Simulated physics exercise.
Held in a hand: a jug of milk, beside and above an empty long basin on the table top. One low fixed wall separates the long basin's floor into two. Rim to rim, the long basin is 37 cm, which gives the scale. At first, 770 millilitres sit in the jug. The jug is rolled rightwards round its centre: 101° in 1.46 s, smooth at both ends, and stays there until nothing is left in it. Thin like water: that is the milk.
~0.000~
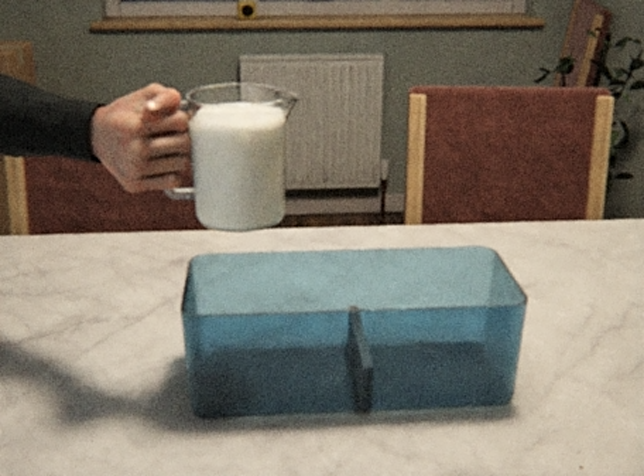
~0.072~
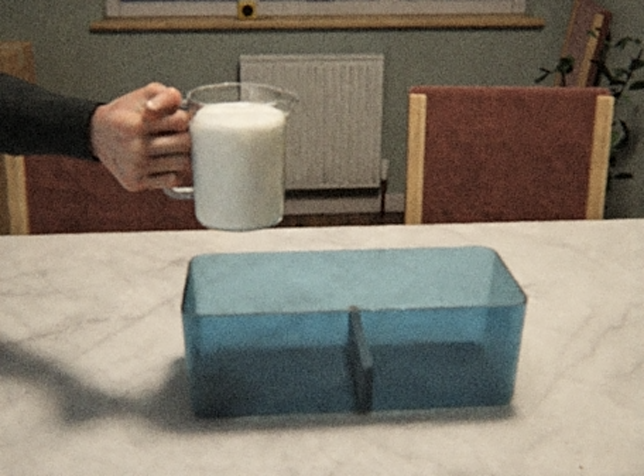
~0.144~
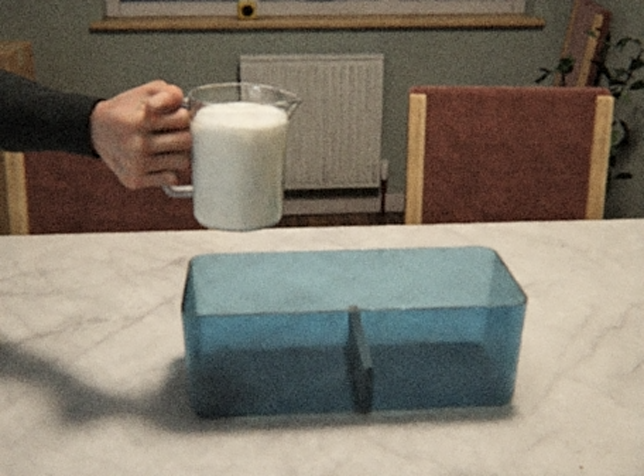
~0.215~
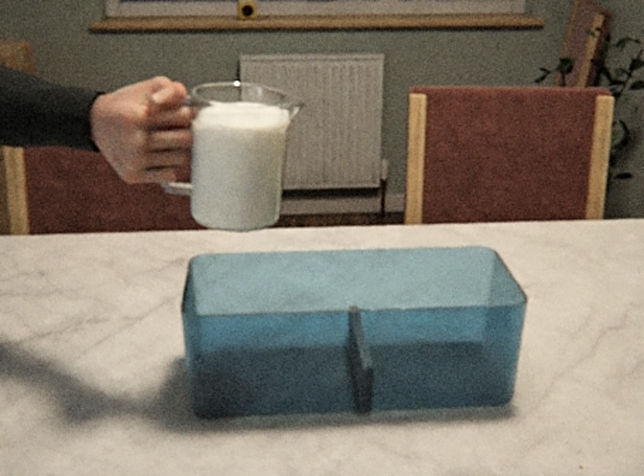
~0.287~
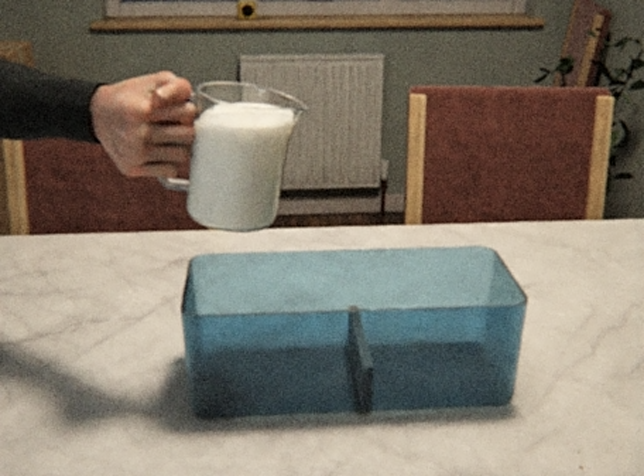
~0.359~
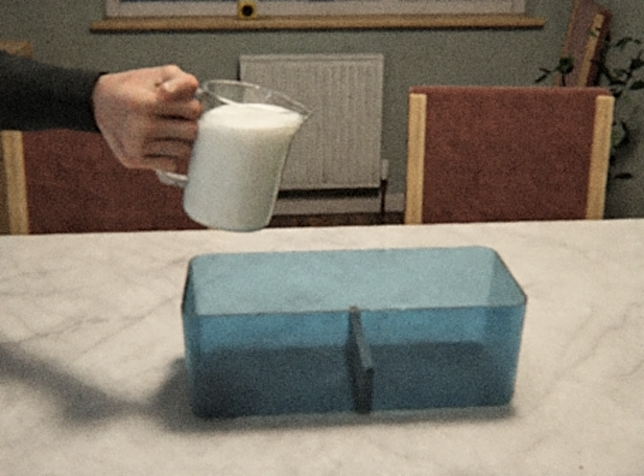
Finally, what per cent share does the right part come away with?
Roughly 84 per cent.
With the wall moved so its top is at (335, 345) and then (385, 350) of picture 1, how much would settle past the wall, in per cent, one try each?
I'd say 95 percent on the first go, 45 percent on the next.
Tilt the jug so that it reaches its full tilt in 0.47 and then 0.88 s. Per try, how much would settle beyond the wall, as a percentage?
I'd say 85 percent on the first go, 90 percent on the next.
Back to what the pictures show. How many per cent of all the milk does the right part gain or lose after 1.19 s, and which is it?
Looks like it went upward, around 42 per cent.
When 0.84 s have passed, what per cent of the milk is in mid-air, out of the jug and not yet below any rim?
Near 12 in a hundred.
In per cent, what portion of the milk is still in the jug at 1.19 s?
38 per cent or so.
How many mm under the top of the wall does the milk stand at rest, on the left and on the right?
Left 52 mm, right 28 mm.
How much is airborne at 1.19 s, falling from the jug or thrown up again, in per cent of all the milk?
Something like 18 per cent is in the air then.
After 0.84 s the tilt is 62° and 84 per cent is still to pour, 0 is left of the wall and 4 right of it.
After 1.19 s the tilt is 93° and 38 per cent is still to pour, 1 is left of the wall and 42 right of it.
After 1.56 s the tilt is 101° and 5 per cent is still to pour, 8 is left of the wall and 82 right of it.
After 1.96 s the tilt is 101° and 0 per cent is still to pour, 15 is left of the wall and 84 right of it.
In the end 15 per cent lies left of the wall, 84 right of it and 1 outside.
